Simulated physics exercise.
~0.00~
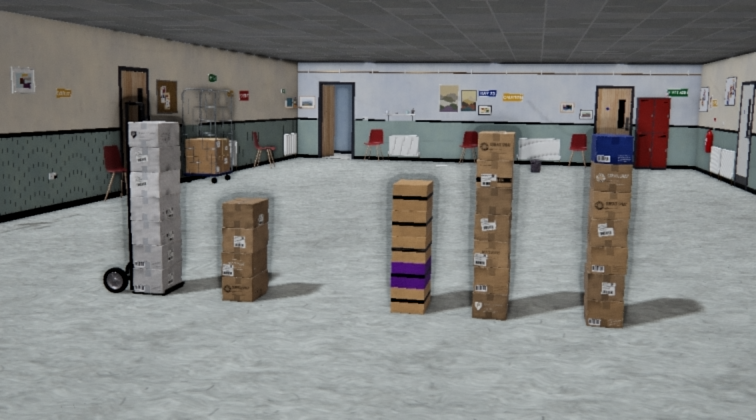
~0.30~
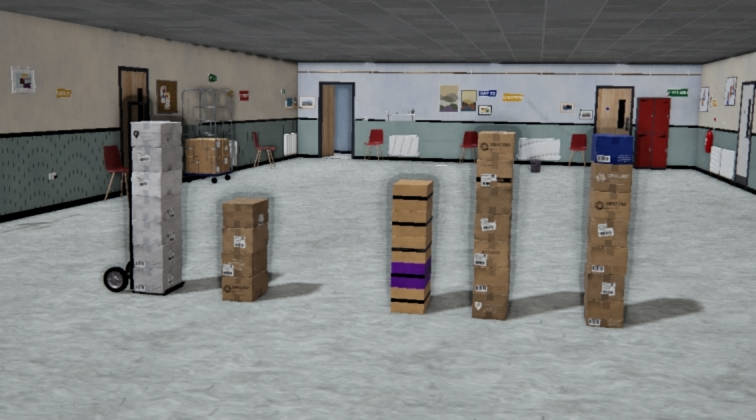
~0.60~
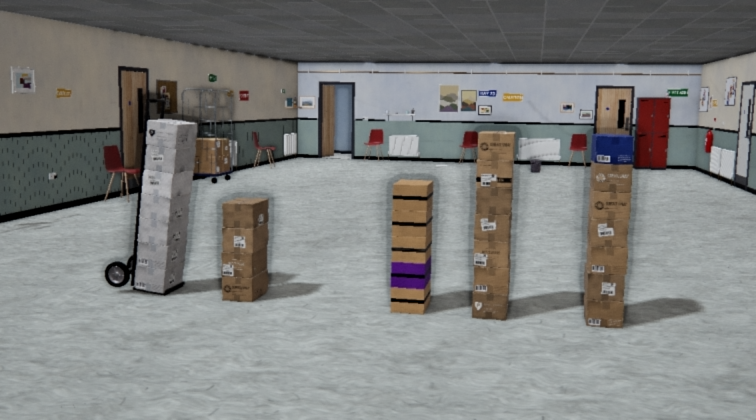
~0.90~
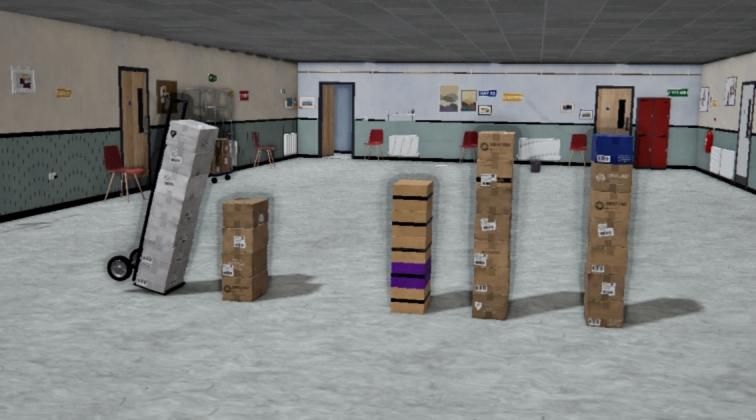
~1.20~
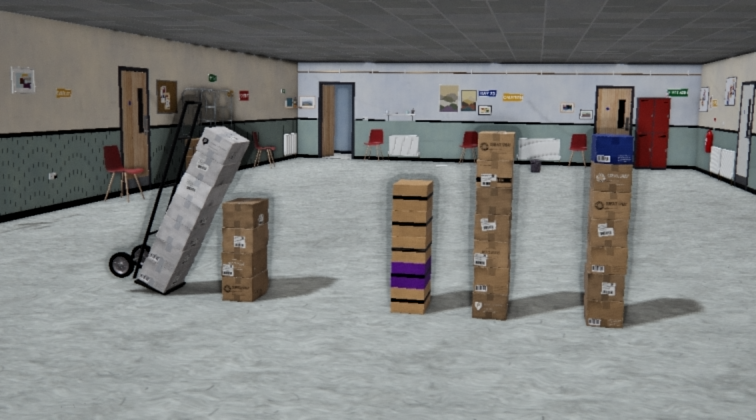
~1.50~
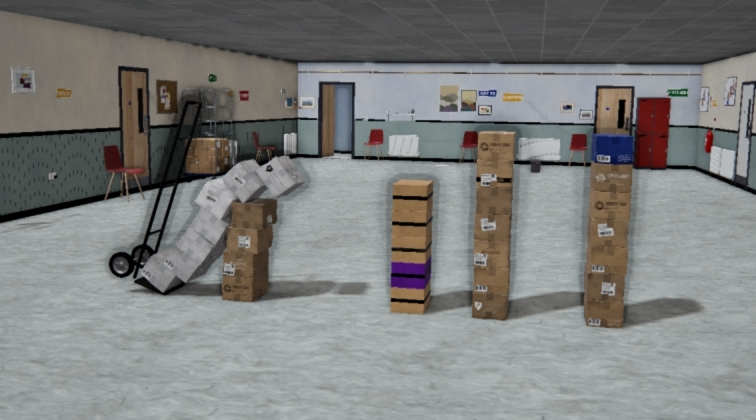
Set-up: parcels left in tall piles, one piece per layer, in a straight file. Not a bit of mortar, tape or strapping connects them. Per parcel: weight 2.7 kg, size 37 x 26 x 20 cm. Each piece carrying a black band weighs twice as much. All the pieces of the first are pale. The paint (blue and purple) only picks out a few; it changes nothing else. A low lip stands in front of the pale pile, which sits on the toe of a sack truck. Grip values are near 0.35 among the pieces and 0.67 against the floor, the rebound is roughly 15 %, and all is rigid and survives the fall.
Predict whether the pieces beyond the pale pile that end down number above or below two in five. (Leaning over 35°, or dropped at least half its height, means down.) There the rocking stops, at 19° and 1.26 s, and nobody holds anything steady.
The fallen part will not reach two fifths.
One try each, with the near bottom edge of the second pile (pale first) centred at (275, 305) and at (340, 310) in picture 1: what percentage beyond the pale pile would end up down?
The first try gives 10 per cent, the second 0 per cent.
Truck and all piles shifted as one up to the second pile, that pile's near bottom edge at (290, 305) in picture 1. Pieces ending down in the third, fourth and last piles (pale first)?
Pile by pile, third 0, fourth 0, last 0.
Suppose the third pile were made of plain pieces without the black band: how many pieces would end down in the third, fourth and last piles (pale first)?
Then the third pile would have 0 down, the fourth 0, and the last 0.
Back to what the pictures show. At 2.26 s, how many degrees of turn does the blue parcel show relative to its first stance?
Its tilt comes to about 0° at that moment.
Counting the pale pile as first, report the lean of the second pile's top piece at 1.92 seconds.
It leans around 20°.
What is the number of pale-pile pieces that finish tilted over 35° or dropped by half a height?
Tally of pale pieces: 7.
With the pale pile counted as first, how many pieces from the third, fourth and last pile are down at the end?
By pile: Third 0, fourth 0, last 0.
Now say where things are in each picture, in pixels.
In the first picture (we follow the side turned to the camera), truck frame (128, 142) 0° forward; purple parcel (408, 276); blue parcel (614, 150); no other piece has moved.
In the second picture, truck frame (130, 141) 1° forward; blue parcel (614, 150).
In the third picture, truck frame (145, 139) 7° forward, top of the pale pile leaning 7°; blue parcel (614, 150); no other piece has moved.
In the fourth picture, truck frame (164, 138) 14° forward, top of the pale pile leaning 15°; blue parcel (614, 150); no other piece has moved.
In the fifth picture, truck frame (176, 139) 19° forward, top of the pale pile leaning 27°; blue parcel (614, 150); no other piece has moved.
In the sixth picture, truck frame (176, 139) 19° forward, top of the pale pile leaning 53°; blue parcel (614, 150); purple parcel (408, 276); 2 stirred so far.
Around 1.64 s, 7 of the pale pile down; none of the 23 other parcels down, 4 disturbed.
Around 2.26 s, 7 of the pale pile down; 3 of the 23 other parcels down.
Finally (3.2 s), 7 of the pale pile down; 3 of the 23 other parcels down; blue parcel unmoved; purple parcel unmoved. That is 13 per cent. Seen by the last camera, middles, blue parcel near (612, 149), purple parcel near (412, 271).
